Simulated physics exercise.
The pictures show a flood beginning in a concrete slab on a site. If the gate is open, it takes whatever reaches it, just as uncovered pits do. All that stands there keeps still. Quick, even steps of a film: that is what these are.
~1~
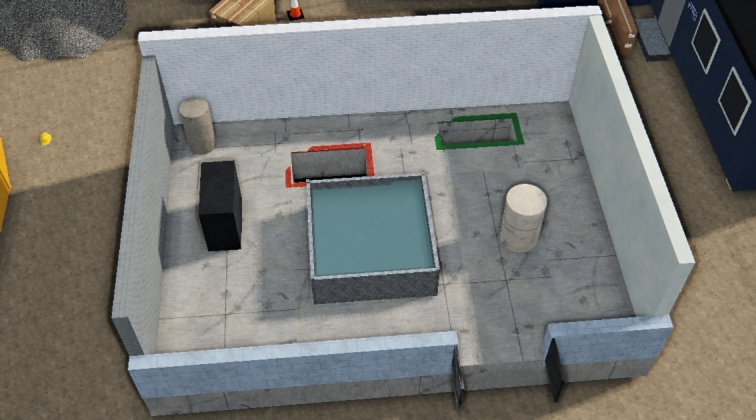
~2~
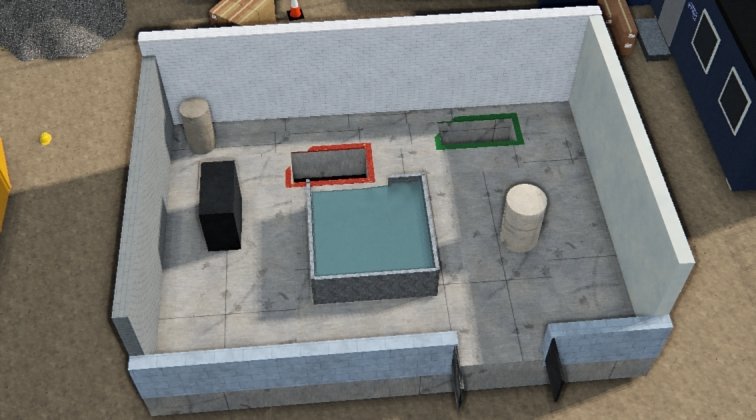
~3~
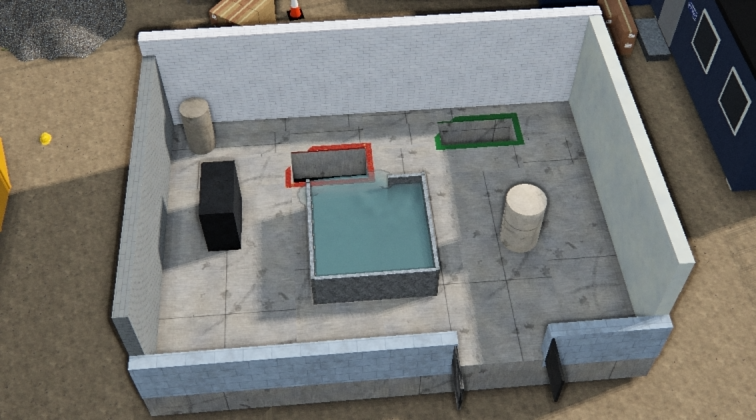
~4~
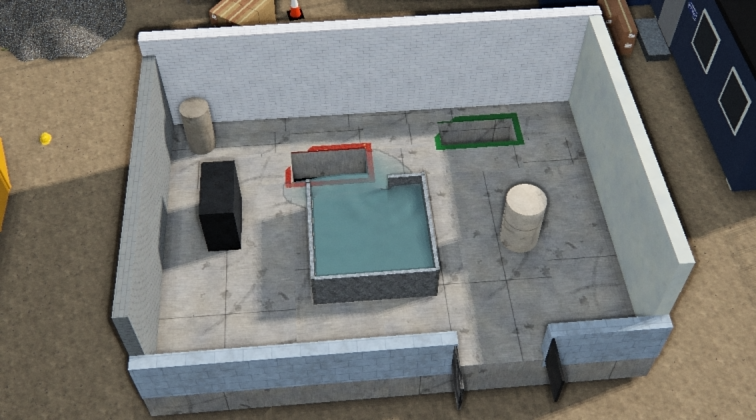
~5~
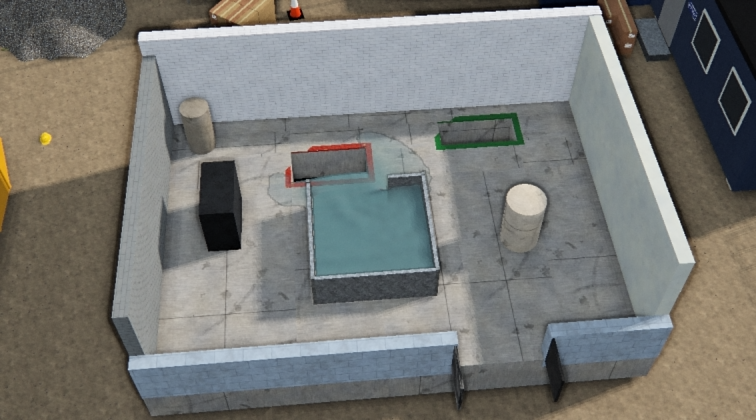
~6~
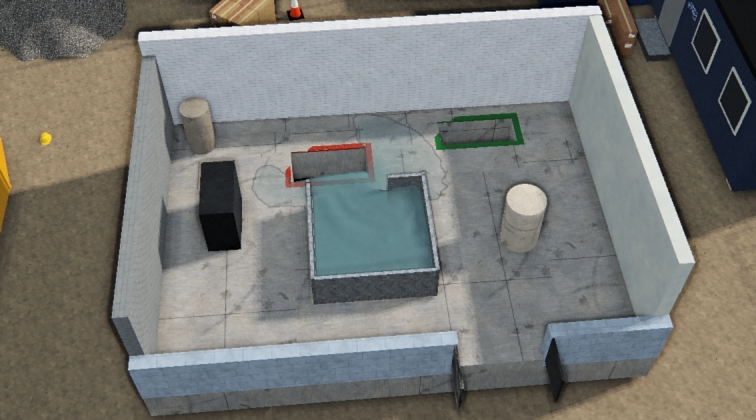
To begin with, still water fills a square tank on a walled concrete slab, with red-edged and green-edged pits beyond it. A gap then opens in the tank's far side and water pours through, spreading in a thin, widening sheet around the red-edged pit and across the slab behind the tank.
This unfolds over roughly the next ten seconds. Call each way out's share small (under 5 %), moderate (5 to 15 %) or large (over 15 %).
The gate's share is small. The green pit's share is moderate. The red pit's share is large.
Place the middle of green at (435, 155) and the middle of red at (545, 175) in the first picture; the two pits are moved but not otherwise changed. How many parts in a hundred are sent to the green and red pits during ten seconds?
Parts in a hundred: Green 20, red 14.
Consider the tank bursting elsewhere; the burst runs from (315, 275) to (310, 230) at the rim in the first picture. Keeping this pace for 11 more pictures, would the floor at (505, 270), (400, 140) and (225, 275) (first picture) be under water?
Listed in order, they come out without a puddle, without a puddle and sitting in a pool.
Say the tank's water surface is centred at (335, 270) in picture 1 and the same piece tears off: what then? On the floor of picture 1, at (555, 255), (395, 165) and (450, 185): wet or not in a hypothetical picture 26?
Checking the three spots, I get high and dry, swamped, high and dry.
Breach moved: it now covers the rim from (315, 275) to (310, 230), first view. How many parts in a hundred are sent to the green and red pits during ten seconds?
Green 4 %, red 14 %.
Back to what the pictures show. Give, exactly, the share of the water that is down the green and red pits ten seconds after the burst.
Estimated: 8 per cent and 74 per cent respectively.
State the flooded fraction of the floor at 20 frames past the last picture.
My estimate is near 20 per cent.
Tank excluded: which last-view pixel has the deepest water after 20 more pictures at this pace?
Look near (340, 201).
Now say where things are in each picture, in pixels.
In the first frame, still water in the water tank at (370, 227).
In the second frame, the front is at a hidden place, out from the gap on the water tank's far side.
In the third frame, water pours out on the water tank's far side and has run to (387, 176).
In the fourth frame, water pours out on the water tank's far side and has run to (382, 155).
In the fifth frame, the front is at (383, 137), out from the gap on the water tank's far side.
In the sixth frame, the front is at (383, 120), out from the gap on the water tank's far side.
A moment on, water covers 10 % of the floor; the gate 0 %, the green pit 0 %, the red pit 24 %.
Next, water covers 15 % of the floor; the gate 0 %, the green pit 1 %, the red pit 39 %.
Then, water covers 20 % of the floor; the gate 0 %, the green pit 3 %, the red pit 52 %.
Later, water covers 20 % of the floor; the gate 0 %, the green pit 6 %, the red pit 65 %.
In the end, water covers 20 % of the floor; the gate 0 %, the green pit 8 %, the red pit 73 %.
